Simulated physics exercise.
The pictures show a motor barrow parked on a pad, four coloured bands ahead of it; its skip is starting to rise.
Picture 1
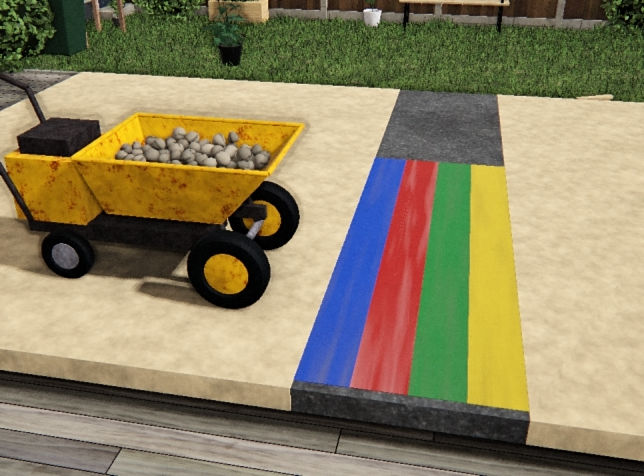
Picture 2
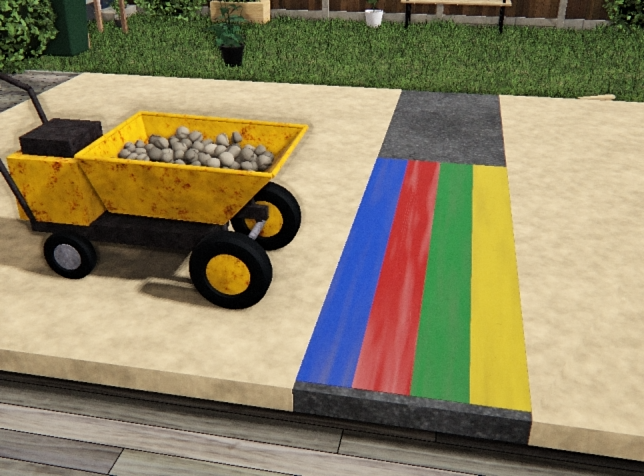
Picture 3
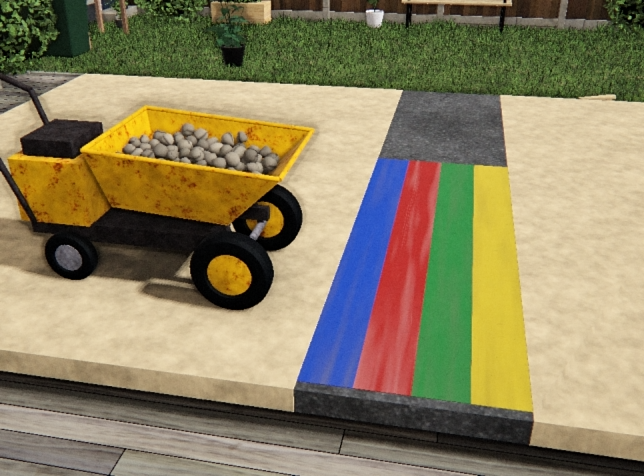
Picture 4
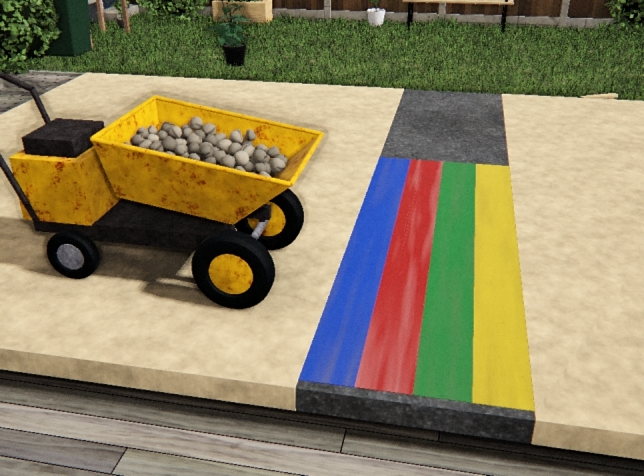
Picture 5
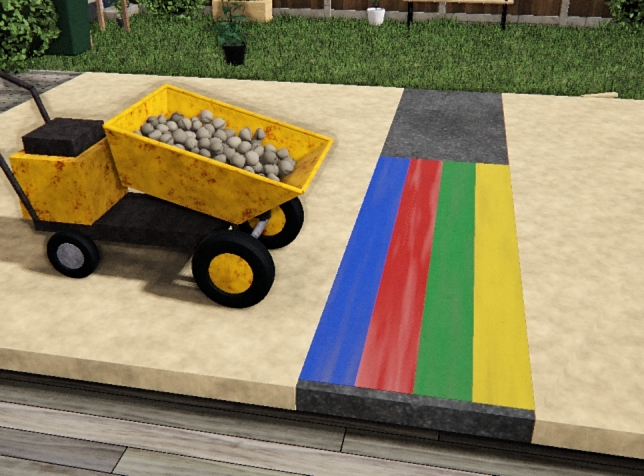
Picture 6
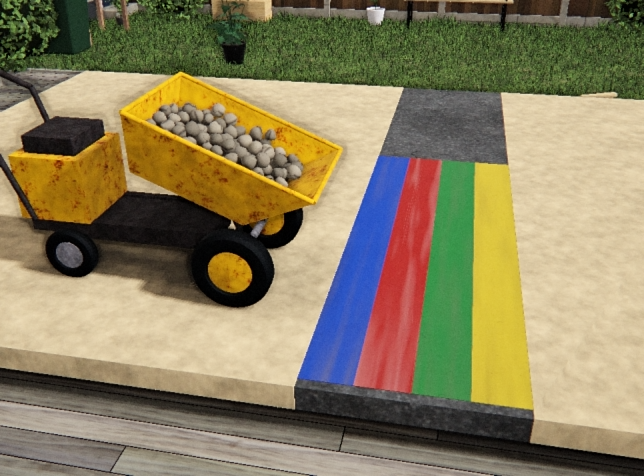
On a sandy-coloured pad beside some grass, a yellow barrow loaded with grey pebbles stood left of blue, red, green and yellow bands, and its skip tilted steadily forward, the back end lifting clear.
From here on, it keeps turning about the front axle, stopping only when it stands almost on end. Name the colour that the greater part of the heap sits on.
Red.
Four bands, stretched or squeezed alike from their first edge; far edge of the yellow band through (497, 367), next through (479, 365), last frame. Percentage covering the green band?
I get 30 % for the first one and 30 % for the second.
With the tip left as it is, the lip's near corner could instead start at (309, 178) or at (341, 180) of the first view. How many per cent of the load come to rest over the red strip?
20 per cent, then 0 per cent.
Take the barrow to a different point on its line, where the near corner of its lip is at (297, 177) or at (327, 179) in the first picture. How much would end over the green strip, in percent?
Roughly 30 and 30 %.
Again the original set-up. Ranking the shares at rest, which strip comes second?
I'd say the green one.
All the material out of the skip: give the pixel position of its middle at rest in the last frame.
The centre comes to rest near (427, 286).
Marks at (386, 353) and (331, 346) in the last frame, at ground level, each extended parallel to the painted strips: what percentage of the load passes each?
Respectively 60 and 90 %.
Shortly afterwards, skip tipped steeply; the whole lot in the skip.
Next, skip tipped right over; near two thirds in the skip; a little over the blue strip; near a quarter over the red strip; only a few over the green strip.
Some moments later, skip tipped right over; a little in the skip; a little over the blue strip; near a third over the red strip; near a quarter over the green strip; a little over the yellow strip; a little off the paint.
In the end, skip tipped right over; a little in the skip; a little over the blue strip; near a third over the red strip; near a quarter over the green strip; a little over the yellow strip; a little off the paint.
